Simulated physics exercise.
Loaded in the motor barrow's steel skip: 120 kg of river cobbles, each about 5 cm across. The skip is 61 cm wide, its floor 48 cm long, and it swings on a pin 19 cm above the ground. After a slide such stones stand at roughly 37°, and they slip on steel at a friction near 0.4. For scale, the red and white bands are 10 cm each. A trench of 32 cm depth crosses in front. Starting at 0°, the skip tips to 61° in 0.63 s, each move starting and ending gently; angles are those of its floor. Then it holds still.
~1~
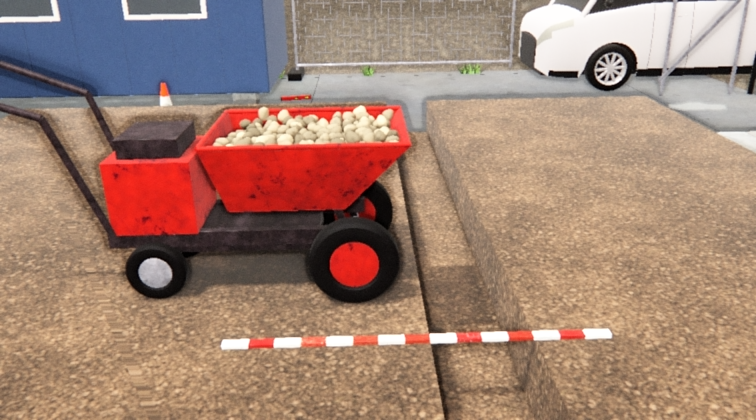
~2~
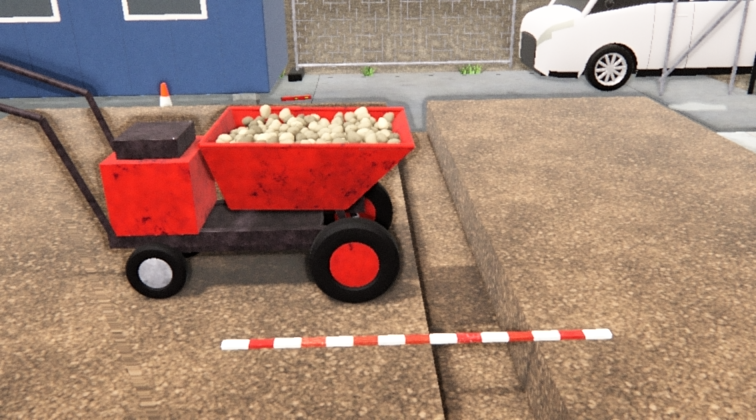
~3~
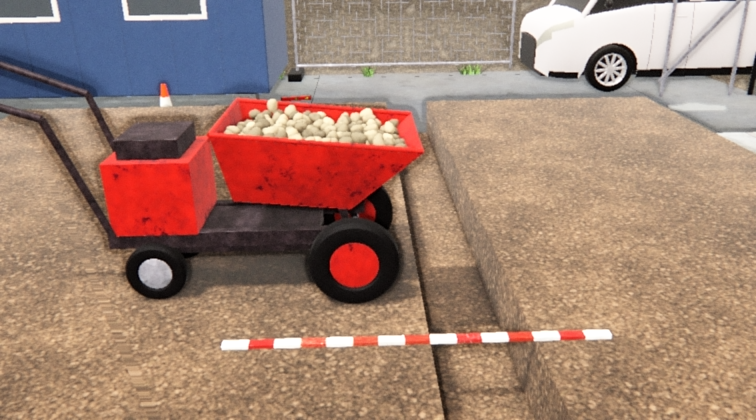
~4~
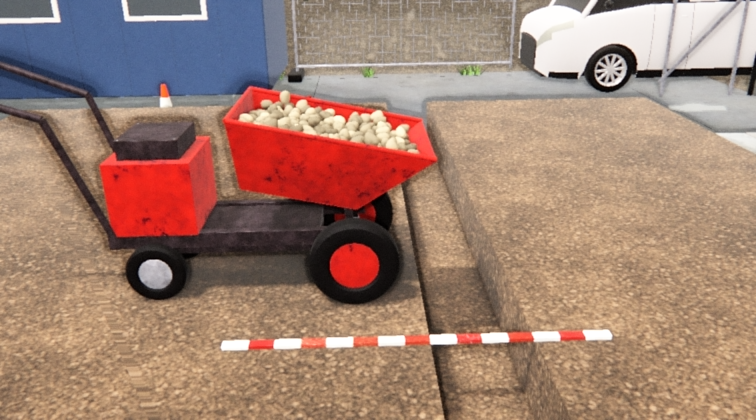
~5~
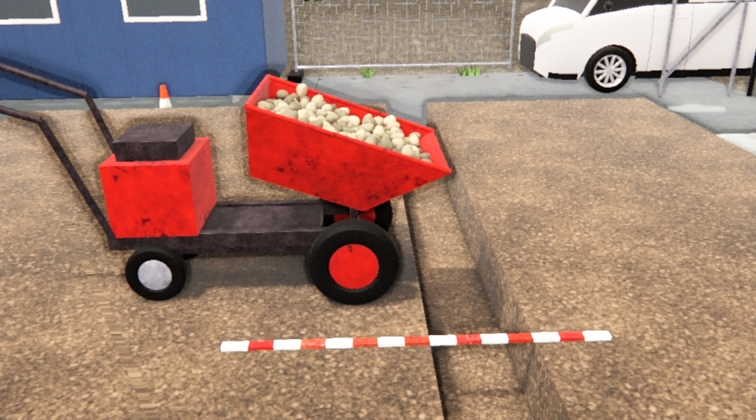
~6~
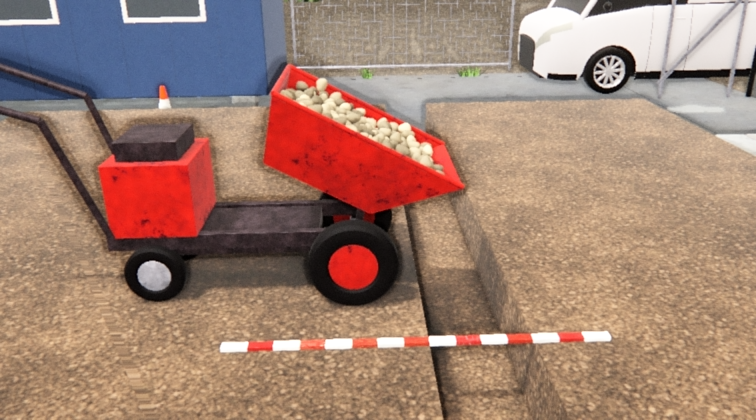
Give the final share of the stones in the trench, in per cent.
Some 45 per cent of it.
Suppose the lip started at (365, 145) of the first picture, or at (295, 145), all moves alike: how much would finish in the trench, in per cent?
About 80 and 85 per cent.
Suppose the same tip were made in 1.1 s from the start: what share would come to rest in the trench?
Then about 55 per cent.
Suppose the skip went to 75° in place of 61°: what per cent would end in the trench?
In that case some 35 per cent.
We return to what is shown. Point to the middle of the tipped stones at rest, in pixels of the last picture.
Around (520, 265).
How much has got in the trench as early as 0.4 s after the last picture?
About 5 per cent by then.
Then, 0.2 s after the last picture the floor is at 51°, 100 % in the skip; the foremost stones are at (470, 205).
Then, 0.4 s after the last picture the floor is at 61°, 83 % in the skip, 6 % in the trench, 10 % past the trench; the foremost stones are at (545, 270).
Then, 0.8 s after the last picture the floor is at 61°, 37 % in the skip, 11 % in the trench, 53 % past the trench; the foremost stones are at (663, 268).
Then, 2.7 s after the last picture the floor is at 61°, 0 % in the skip, 45 % in the trench, 55 % past the trench; the foremost stones are past the picture's edge.
